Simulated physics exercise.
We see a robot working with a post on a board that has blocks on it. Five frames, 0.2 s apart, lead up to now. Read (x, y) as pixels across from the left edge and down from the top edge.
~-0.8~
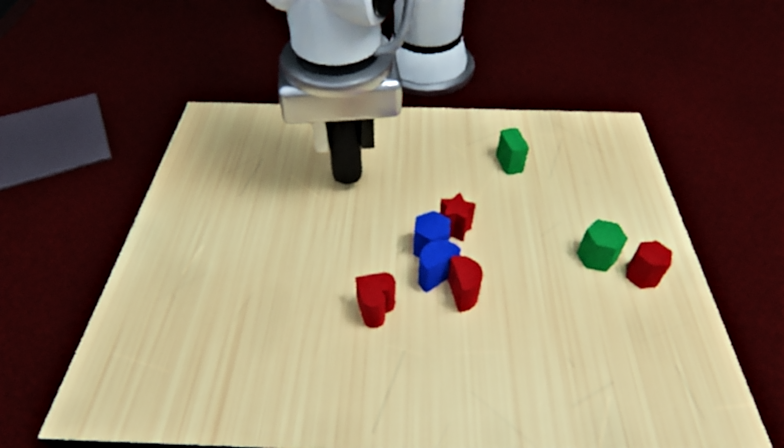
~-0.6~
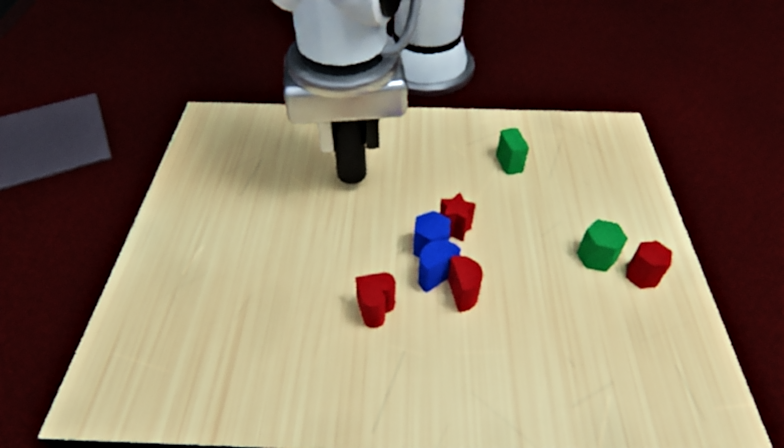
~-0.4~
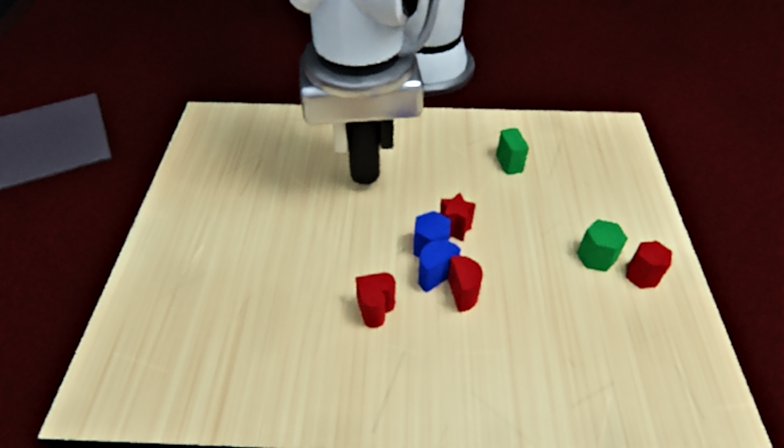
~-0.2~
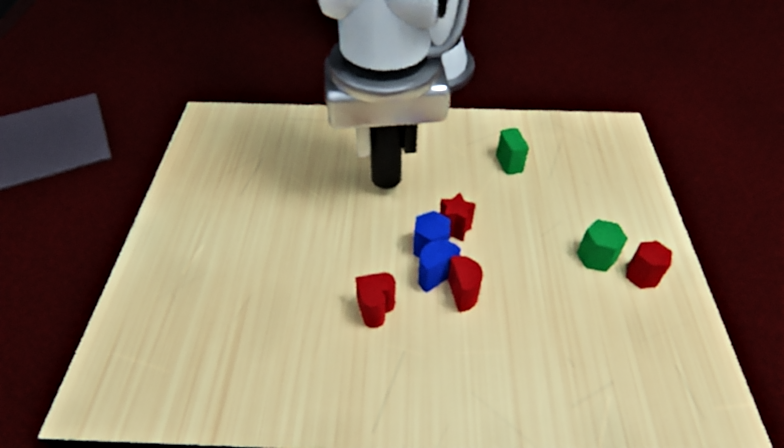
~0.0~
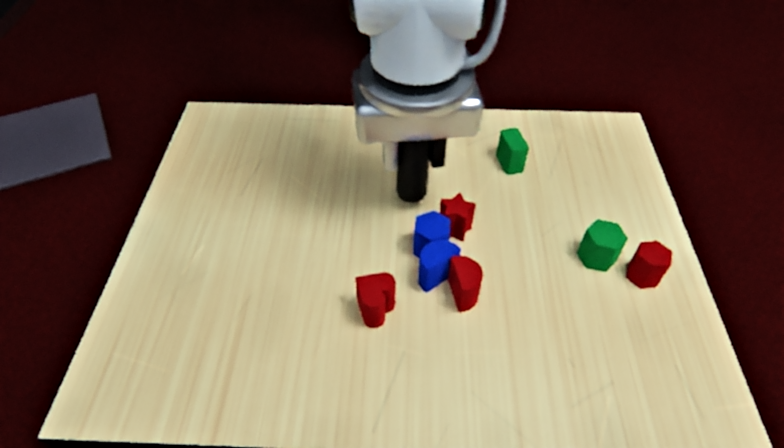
A white robot arm with a black post slides rightward along the far side of a pale wooden board, seen from above at an angle by a still camera. Two blue blocks sit clustered with a red star and a red block near the middle, another red piece lies nearer, and green and red blocks rest rightward. The post creeps right, then moves faster and slightly nearer, beside the unmoving cluster.
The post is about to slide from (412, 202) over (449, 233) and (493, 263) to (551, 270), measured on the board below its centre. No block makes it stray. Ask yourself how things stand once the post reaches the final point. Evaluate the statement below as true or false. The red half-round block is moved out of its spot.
The statement is incorrect.
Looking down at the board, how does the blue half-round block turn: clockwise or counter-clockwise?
Answer: Anticlockwise.
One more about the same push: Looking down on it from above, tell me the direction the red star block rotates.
Answer: Against the clock.
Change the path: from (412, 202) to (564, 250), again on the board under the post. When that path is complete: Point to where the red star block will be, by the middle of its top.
Roughly at (482, 223).
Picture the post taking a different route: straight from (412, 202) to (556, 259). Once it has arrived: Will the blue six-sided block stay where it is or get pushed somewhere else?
It stays put.
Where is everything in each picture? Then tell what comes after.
In the first frame, post's lower end (348, 175); blue six-sided block (433, 225); blue half-round block (438, 252); red star block (458, 205); red half-round block (468, 271).
In the second frame, post (352, 175); blocks still.
In the third frame, post (365, 175); blocks still.
In the fourth frame, post (387, 180); blocks still.
In the fifth frame, post (412, 193); blue six-sided block (433, 225); blue half-round block (438, 252); red star block (458, 205); red half-round block (468, 271).
What follows on the original path. One third of the way, post (450, 225); blue six-sided block (432, 232), turned 25° clockwise; blue half-round block (436, 260), turned 20° anticlockwise; red star block (484, 217), turned 35° anticlockwise.
Two thirds of the way, post (496, 256); blue six-sided block (432, 232), turned 30° clockwise; blue half-round block (435, 262), turned 20° anticlockwise; red star block (526, 231), turned 90° anticlockwise.
At the end, post (554, 262); blue six-sided block (432, 232), turned 30° clockwise; blue half-round block (435, 262), turned 20° anticlockwise; red star block (562, 223), turned 140° anticlockwise; red half-round block still.
